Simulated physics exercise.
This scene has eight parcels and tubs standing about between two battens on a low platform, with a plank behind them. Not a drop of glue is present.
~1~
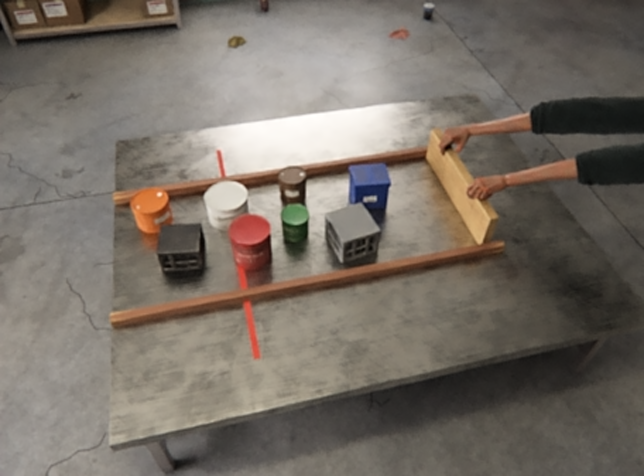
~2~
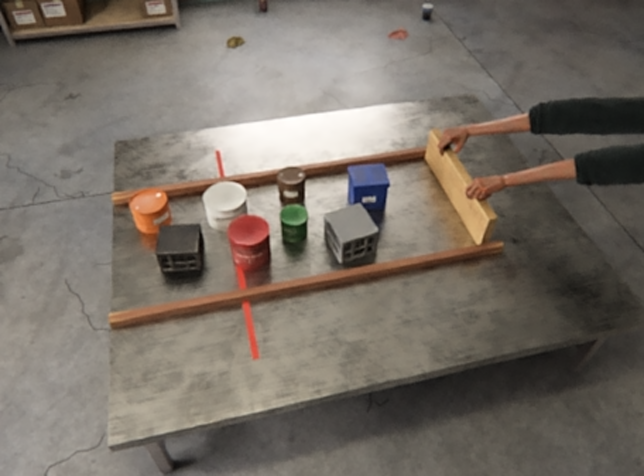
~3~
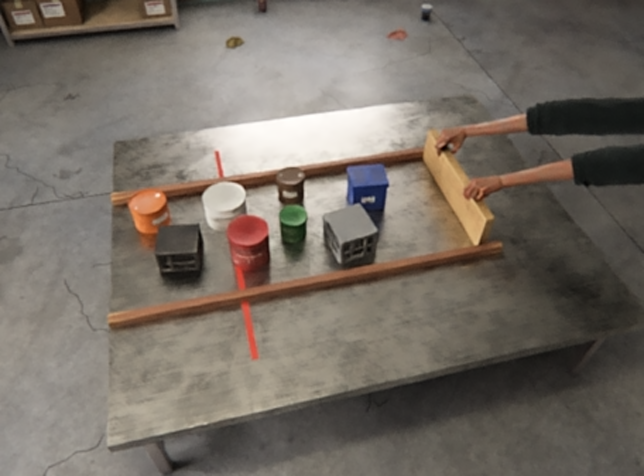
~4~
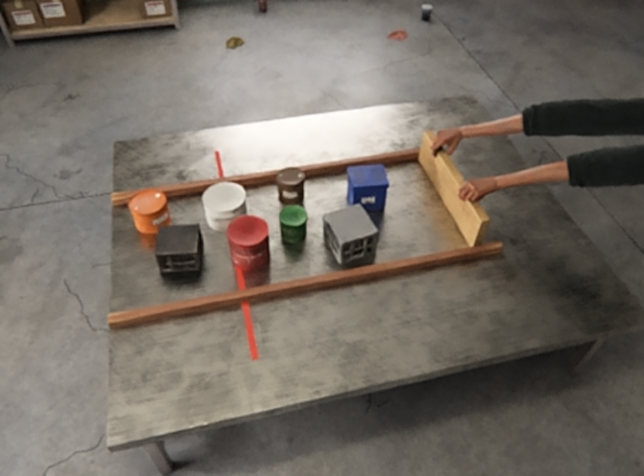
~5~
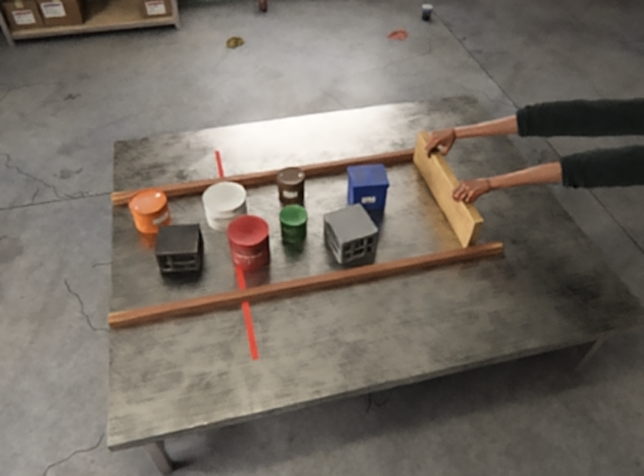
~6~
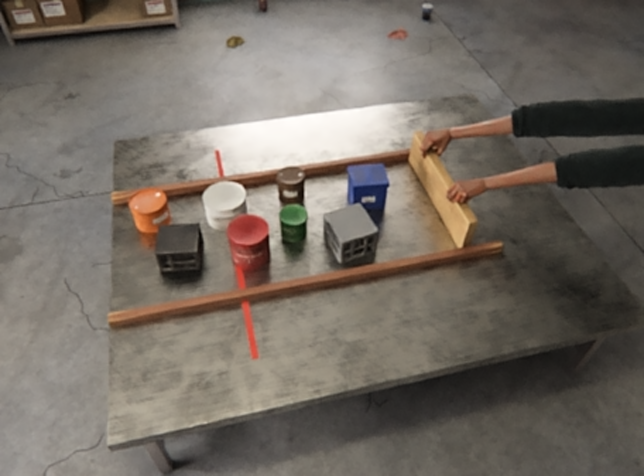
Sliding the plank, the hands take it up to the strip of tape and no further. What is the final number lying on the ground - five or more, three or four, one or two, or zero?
It ends at zero.
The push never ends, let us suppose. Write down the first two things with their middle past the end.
Order: Orange canister, black crate.
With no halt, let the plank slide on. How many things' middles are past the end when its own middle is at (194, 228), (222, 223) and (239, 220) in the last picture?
The counts are 2, 0 and 0, in that order.
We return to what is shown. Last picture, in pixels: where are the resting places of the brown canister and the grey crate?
The brown canister stops around (212, 196); the grey crate around (216, 255).
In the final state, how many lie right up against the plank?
3 of them.
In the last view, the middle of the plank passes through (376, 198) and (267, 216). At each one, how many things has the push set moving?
The count is 1 at the first point and 7 at the second.
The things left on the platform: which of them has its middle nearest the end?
The one is the orange canister.
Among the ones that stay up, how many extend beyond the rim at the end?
In total, 0 of them.
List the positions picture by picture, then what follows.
In the first frame, orange canister (152, 210); black crate (182, 247); white canister (228, 206); plank (458, 184); tape (234, 236).
In the second frame, black crate (181, 248); green pail (294, 224).
In the third frame, white canister (226, 207); brown canister (291, 186).
In the fourth frame, orange canister (150, 211); blue tote (367, 189).
In the fifth frame, black crate (180, 248); grey crate (350, 233).
In the sixth frame, orange canister (151, 211); black crate (180, 247); white canister (226, 206); plank (440, 187); tape (233, 236).
Soon after, none off yet; orange canister at rest near (151, 211); black crate at rest near (180, 247); white canister at rest near (226, 206).
At rest, the number that fall off is zero.
